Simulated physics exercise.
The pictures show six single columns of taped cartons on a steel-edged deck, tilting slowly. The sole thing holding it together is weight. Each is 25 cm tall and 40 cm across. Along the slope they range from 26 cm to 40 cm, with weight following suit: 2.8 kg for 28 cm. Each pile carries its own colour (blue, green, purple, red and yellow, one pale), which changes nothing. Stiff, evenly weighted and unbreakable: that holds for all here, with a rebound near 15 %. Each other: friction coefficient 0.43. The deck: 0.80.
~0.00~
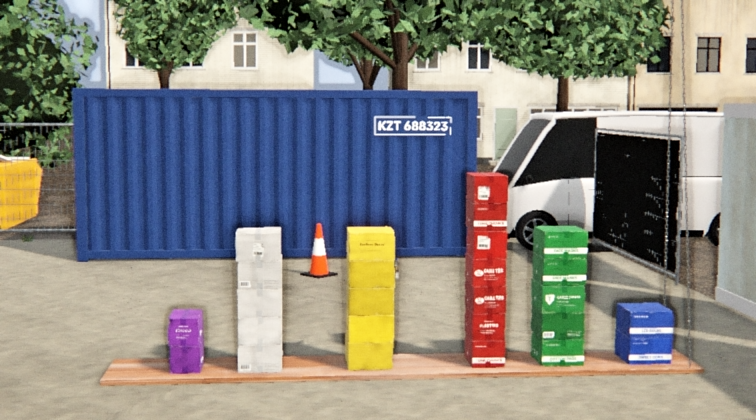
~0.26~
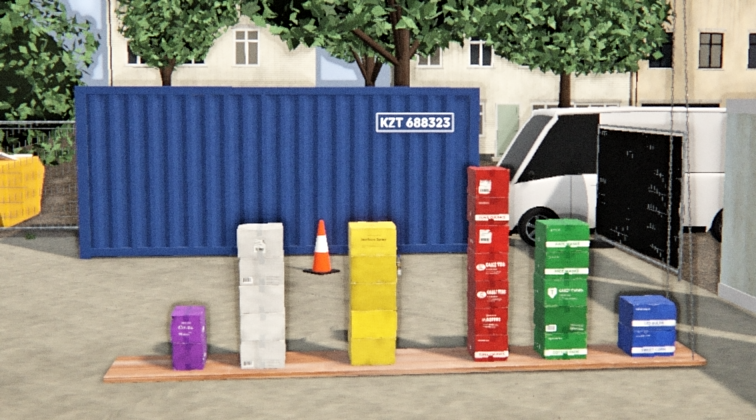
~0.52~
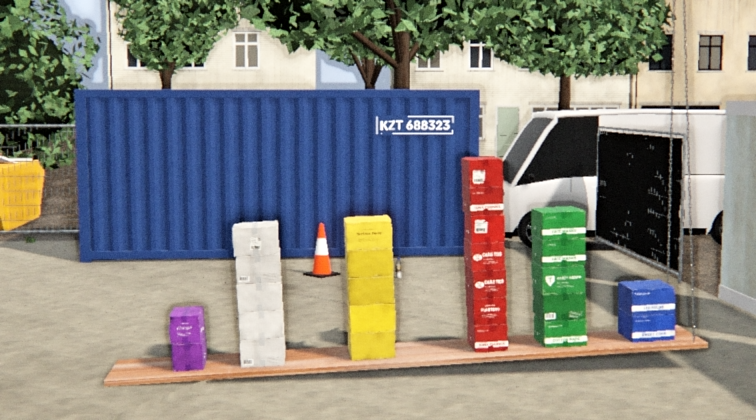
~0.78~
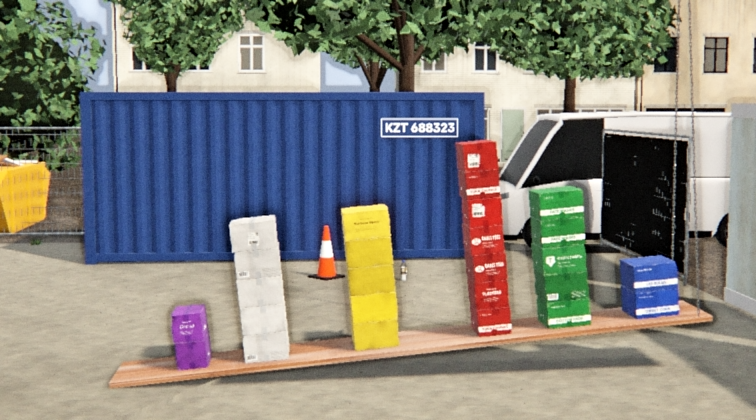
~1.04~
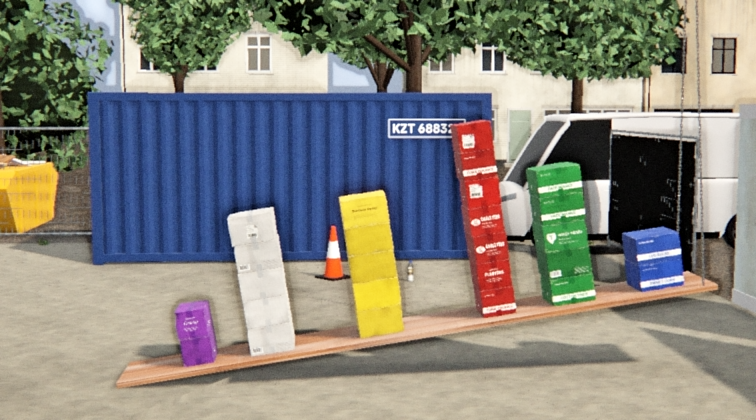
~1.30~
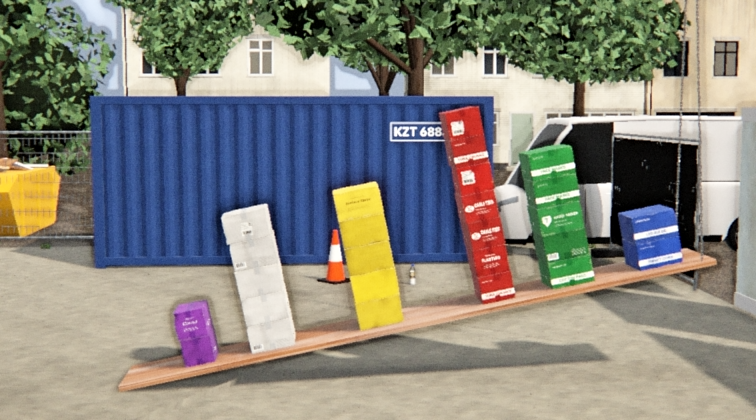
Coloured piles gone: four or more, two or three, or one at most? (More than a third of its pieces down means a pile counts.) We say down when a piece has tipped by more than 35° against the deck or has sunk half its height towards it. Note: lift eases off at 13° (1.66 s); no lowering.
Two or three.
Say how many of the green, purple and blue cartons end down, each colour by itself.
Green: 0, purple: 2, blue: 0.
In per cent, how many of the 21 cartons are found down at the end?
Somewhere near 60 in a hundred.
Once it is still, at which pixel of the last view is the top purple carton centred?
In the last picture it sits at roughly (100, 369).
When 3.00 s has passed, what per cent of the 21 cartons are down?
50 %.
By 2.20 s, slope 13°; 7 of the 21 other cartons down; top red carton tilted 36°, 17 cm lower; top yellow carton moved 14 cm.
By 3.00 s, slope 13°; 11 of the 21 other cartons down; top red carton tilted 30°, 63 cm lower; top purple carton tilted 20°.
When it is over (4.7 s), slope 13°; 13 of the 21 other cartons down; top purple carton upside down; top yellow carton tilted 39°, 57 cm lower. Wrecked, purple, red and yellow. In pixels of the last frame, middles, top purple carton near (100, 369), top yellow carton near (159, 305).
